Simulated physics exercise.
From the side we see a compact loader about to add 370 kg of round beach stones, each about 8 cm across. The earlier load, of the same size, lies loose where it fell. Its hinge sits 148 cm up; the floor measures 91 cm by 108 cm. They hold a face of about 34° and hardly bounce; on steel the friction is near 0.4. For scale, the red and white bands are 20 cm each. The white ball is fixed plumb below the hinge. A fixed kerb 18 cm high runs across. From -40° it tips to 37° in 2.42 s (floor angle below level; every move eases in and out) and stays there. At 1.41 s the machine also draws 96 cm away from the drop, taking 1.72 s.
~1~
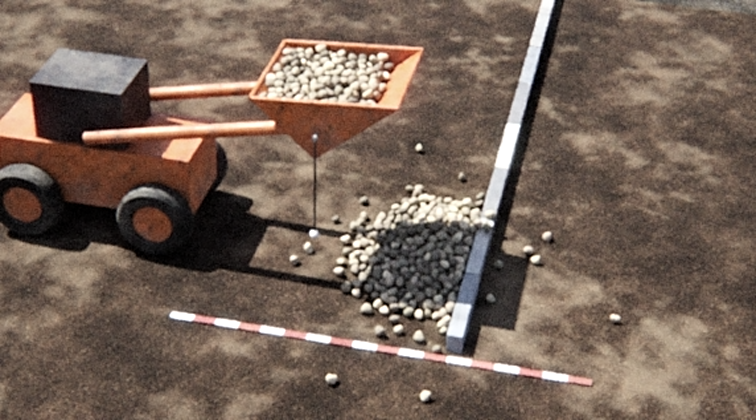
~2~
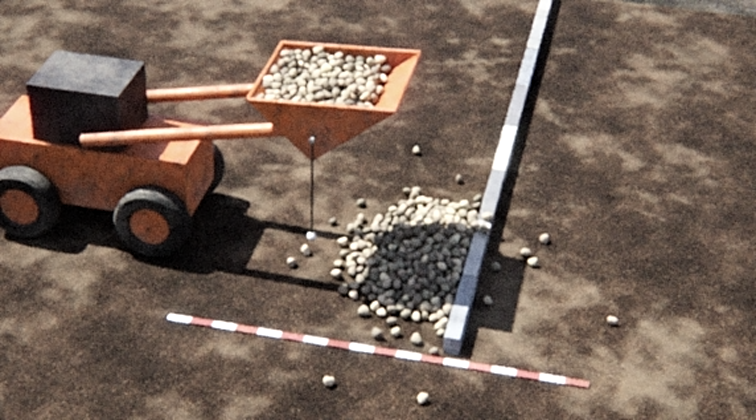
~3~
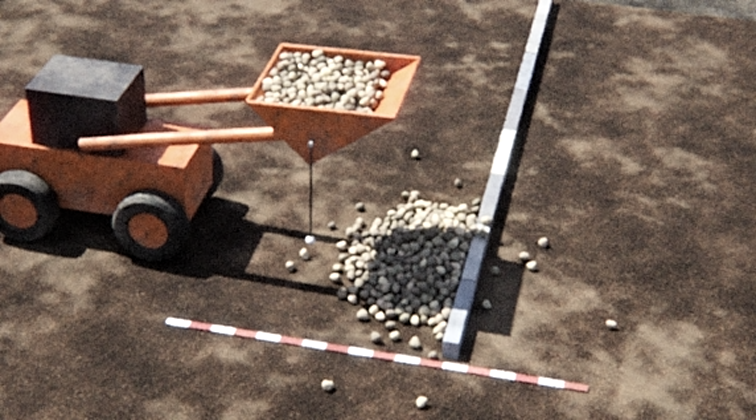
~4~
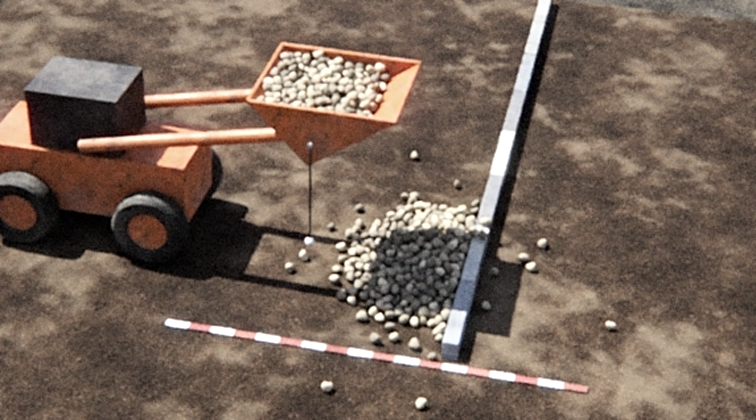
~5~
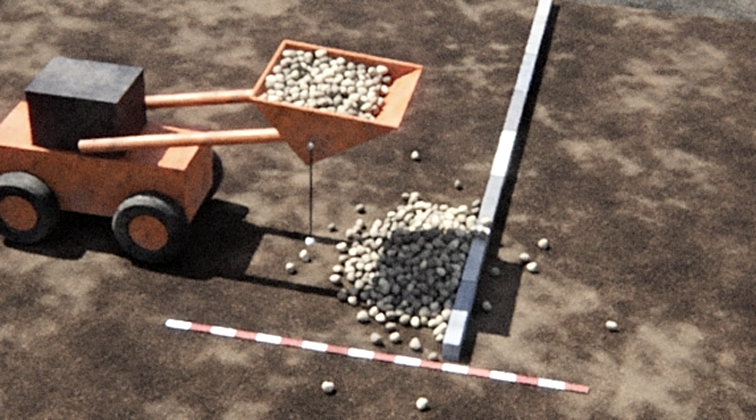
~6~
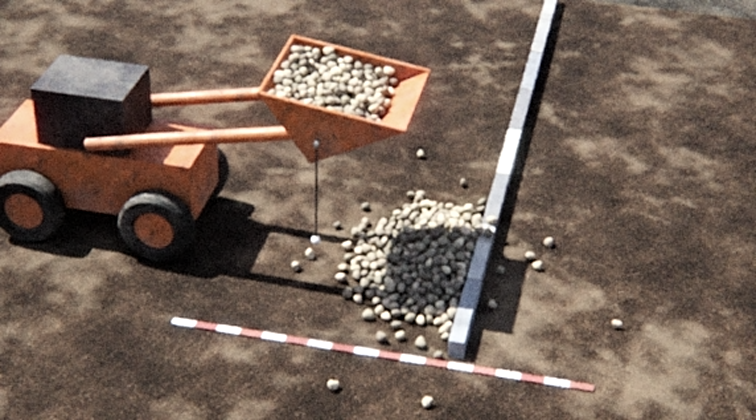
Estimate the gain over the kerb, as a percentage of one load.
About 0 per cent.
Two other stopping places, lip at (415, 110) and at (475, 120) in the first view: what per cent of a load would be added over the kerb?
About 0 and 35 per cent.
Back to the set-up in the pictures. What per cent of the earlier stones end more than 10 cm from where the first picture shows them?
About 10 per cent.
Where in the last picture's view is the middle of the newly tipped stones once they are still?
Around (383, 249).
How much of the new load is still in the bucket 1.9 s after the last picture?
Roughly 0 per cent is still inside.
Then, 1.2 s after the last picture the floor is at 25°; in per cent of one load, 82 in the bucket, 117 on this side of the kerb, 1 over the kerb; the foremost stones are at (525, 264).
Then, 1.9 s after the last picture the floor is at 37°; in per cent of one load, 2 in the bucket, 197 on this side of the kerb, 1 over the kerb; the foremost stones are at (528, 272).
Then, 3.0 s after the last picture the floor is at 37°; in per cent of one load, 0 in the bucket, 199 on this side of the kerb, 1 over the kerb; the foremost stones are at (535, 274).
Then, 5.7 s after the last picture the floor is at 37°; in per cent of one load, 0 in the bucket, 199 on this side of the kerb, 1 over the kerb; the foremost stones are at (535, 274). Net gain over the kerb, 0.
